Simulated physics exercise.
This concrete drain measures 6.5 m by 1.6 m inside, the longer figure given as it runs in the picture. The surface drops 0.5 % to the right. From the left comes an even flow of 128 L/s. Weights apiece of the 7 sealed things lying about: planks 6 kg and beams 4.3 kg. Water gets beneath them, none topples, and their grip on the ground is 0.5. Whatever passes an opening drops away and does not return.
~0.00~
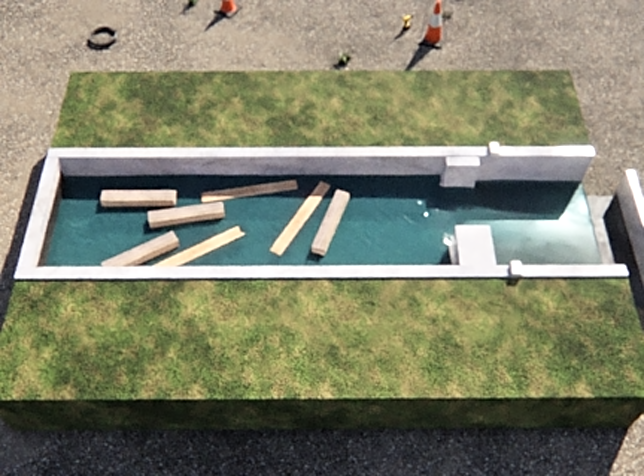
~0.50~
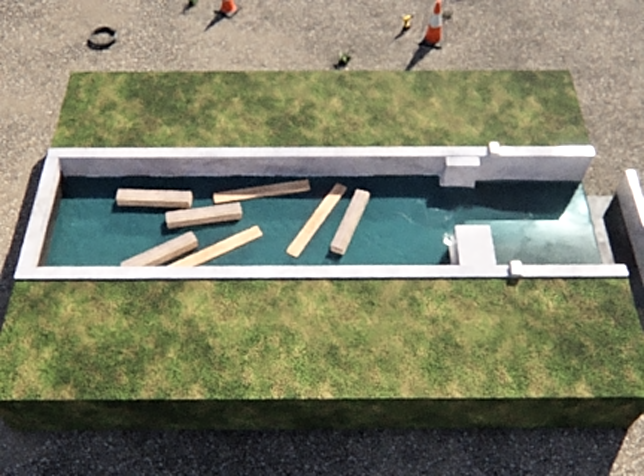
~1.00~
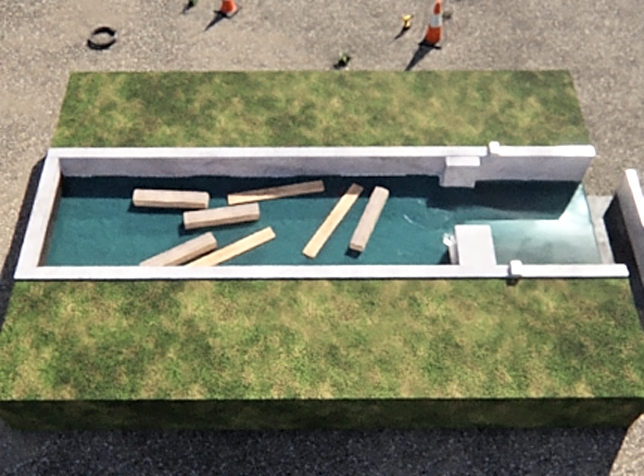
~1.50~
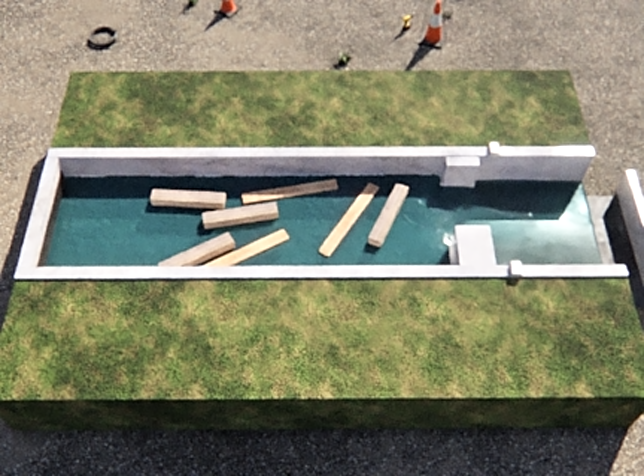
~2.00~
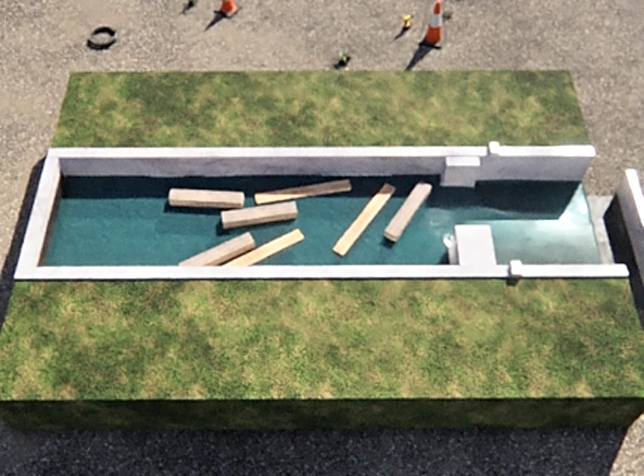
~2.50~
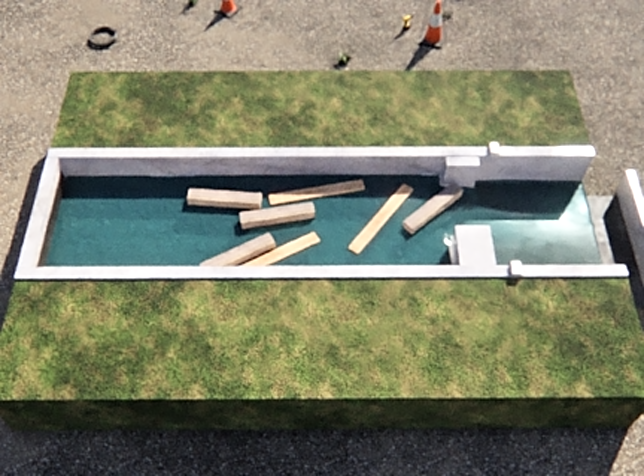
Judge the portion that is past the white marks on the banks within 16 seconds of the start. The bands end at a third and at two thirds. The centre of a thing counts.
That comes to two thirds or above.
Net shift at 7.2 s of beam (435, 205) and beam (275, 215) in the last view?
In turn: Washed out, 400 cm.
After 3.5 s 1 of 7 are over the mark; 7 afloat.
After 7.2 s 4 of 7 are over the mark; 4 afloat.
After 12.0 s 7 of 7 are over the mark; 0 afloat.
After 16.0 s 7 of 7 are over the mark; 0 afloat.
